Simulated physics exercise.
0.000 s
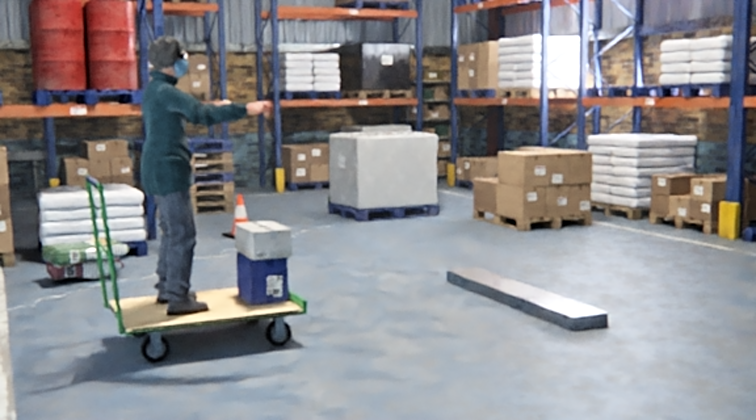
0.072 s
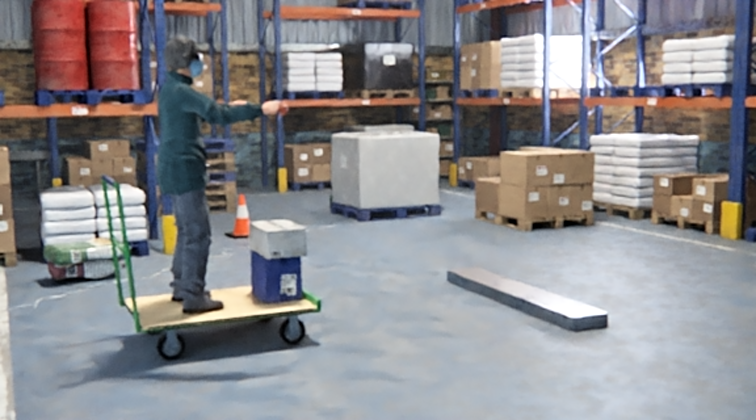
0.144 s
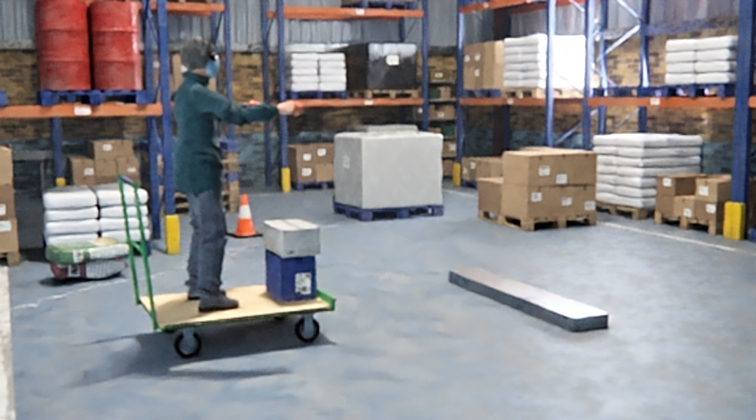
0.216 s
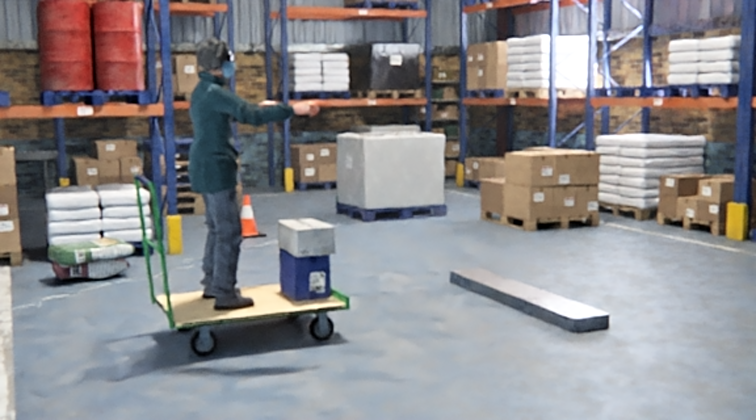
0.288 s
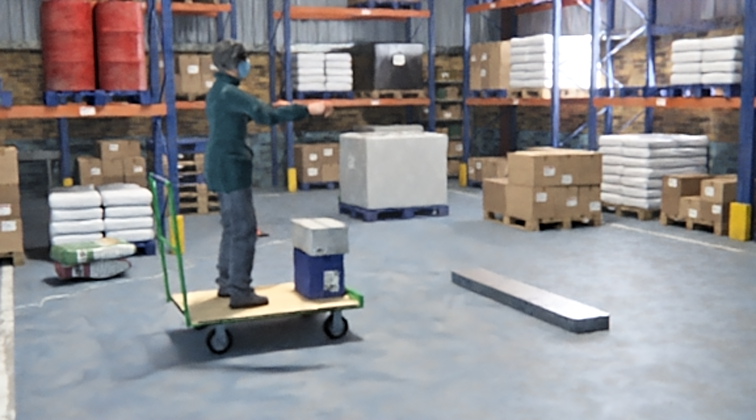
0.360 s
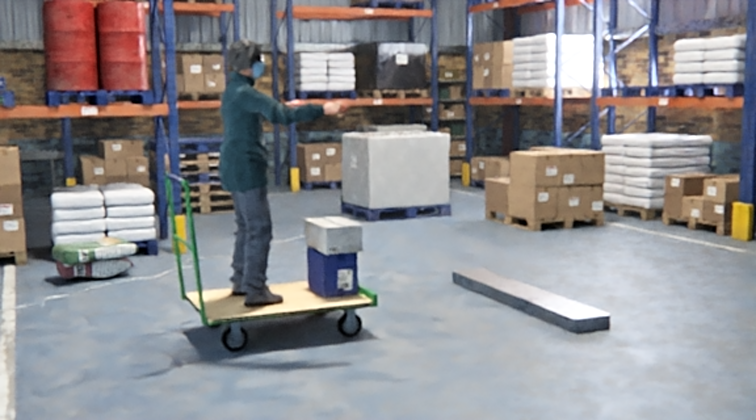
A person stands on a flatbed cart with boxes, arm outstretched, as it rolls right.
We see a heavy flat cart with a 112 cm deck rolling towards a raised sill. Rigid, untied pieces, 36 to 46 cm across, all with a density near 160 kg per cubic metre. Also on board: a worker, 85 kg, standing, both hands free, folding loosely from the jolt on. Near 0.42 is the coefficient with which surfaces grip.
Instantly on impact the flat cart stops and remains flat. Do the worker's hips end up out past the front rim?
No, they stay over the deck.
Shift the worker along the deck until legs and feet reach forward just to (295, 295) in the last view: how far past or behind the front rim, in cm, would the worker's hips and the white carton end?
Hips 40 past, white 100 past.
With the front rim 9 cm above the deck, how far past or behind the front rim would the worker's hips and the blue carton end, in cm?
In that setup the hips stop 40 cm behind the rim while the blue item stops 20 cm behind.
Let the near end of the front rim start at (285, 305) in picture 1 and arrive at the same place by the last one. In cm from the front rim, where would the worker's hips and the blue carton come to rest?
The hips would stop 30 cm behind the front rim, the blue one 20 cm behind it.
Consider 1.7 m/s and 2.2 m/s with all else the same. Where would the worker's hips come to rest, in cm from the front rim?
Roughly 30 cm behind the front rim on the first try and 60 cm past it on the second.
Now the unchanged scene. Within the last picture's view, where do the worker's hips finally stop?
Roughly at (473, 220).
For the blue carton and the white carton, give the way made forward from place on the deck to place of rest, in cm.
Blue 0, white 115; both in cm.
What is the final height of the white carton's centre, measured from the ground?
Its centre sits around 10 cm up.
Impact comes at 1.33 s.
After 1.58 s the worker's hips are 46 cm behind the rim, near (464, 189) in the last picture's view.
After 1.88 s the worker's hips are 45 cm behind the rim, near (466, 218) in the last picture's view.
After 2.33 s the worker's hips are 26 cm behind the rim, near (487, 213) in the last picture's view.
At rest, 4.6 s, past the rim, white carton; behind it, blue carton and the worker's hips.
